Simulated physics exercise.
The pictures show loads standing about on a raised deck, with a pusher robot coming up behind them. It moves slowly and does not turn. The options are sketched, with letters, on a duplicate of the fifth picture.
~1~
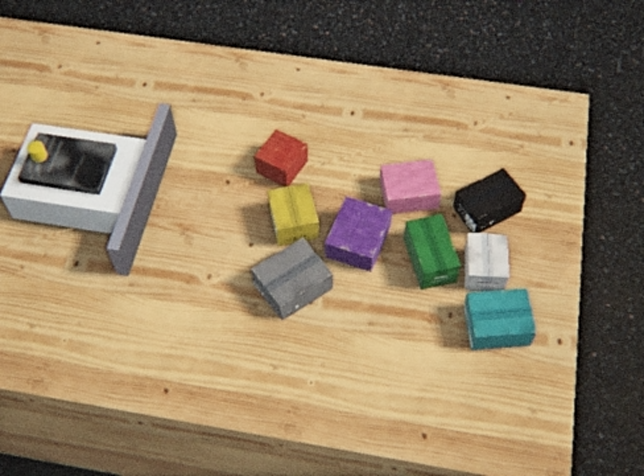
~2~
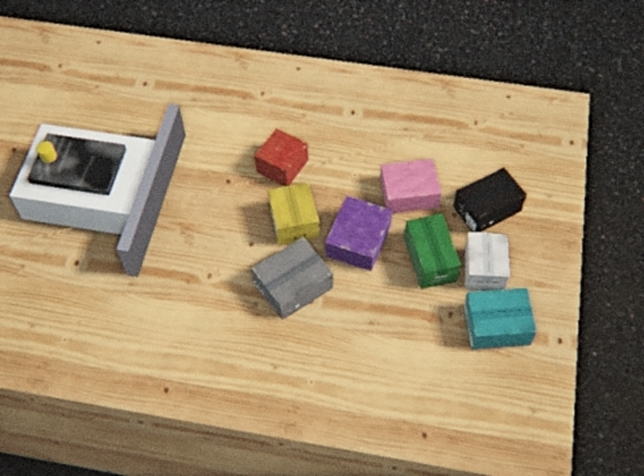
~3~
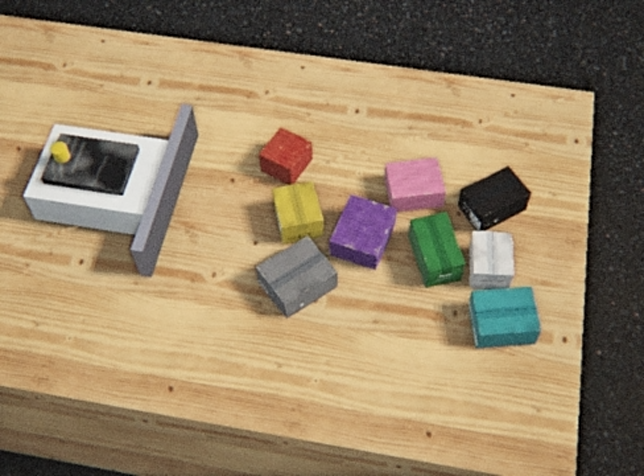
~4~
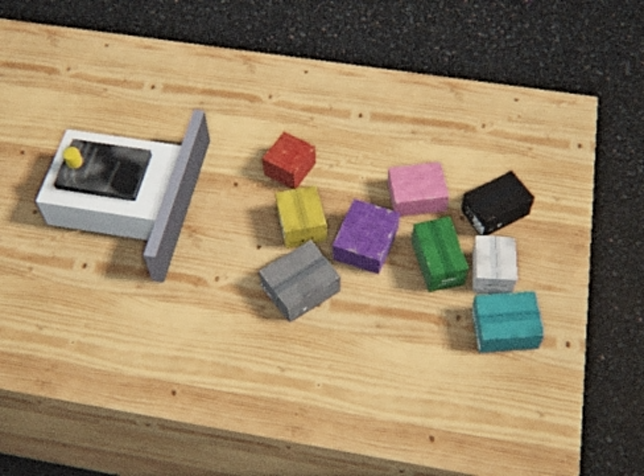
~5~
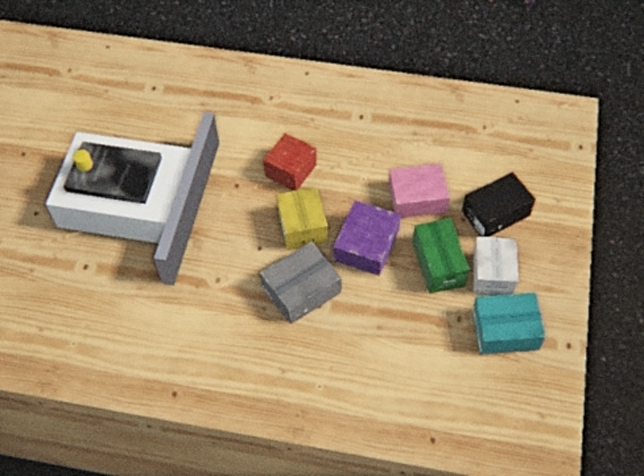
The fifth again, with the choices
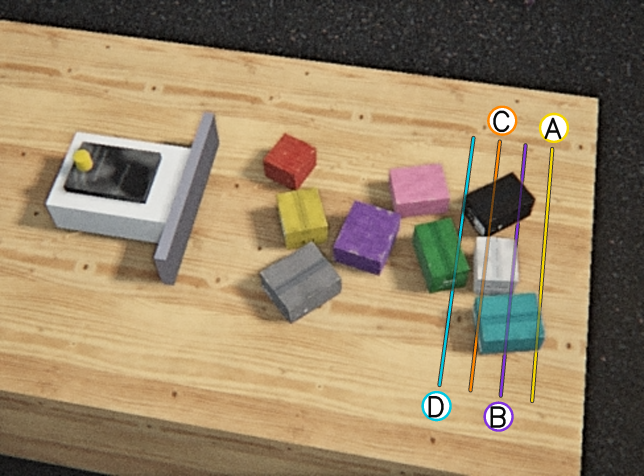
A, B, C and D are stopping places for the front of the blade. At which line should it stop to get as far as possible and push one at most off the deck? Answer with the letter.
Line D.
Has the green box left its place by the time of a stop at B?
Yes.
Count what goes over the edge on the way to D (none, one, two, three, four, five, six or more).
One.
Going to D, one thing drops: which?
It is the white parcel.
On the marked copy, A at (543, 264); B at (514, 260); C at (486, 256); D at (458, 251).
With D. Early on, robot (213, 186); grey box (313, 284); red crate (322, 166).
Further on, robot (310, 201); white parcel (533, 275); black parcel (513, 209).
At the end, robot (386, 212); white parcel over the edge; black parcel (580, 219); one fallen.
As for the rest, A drops six; B drops four; C drops three.
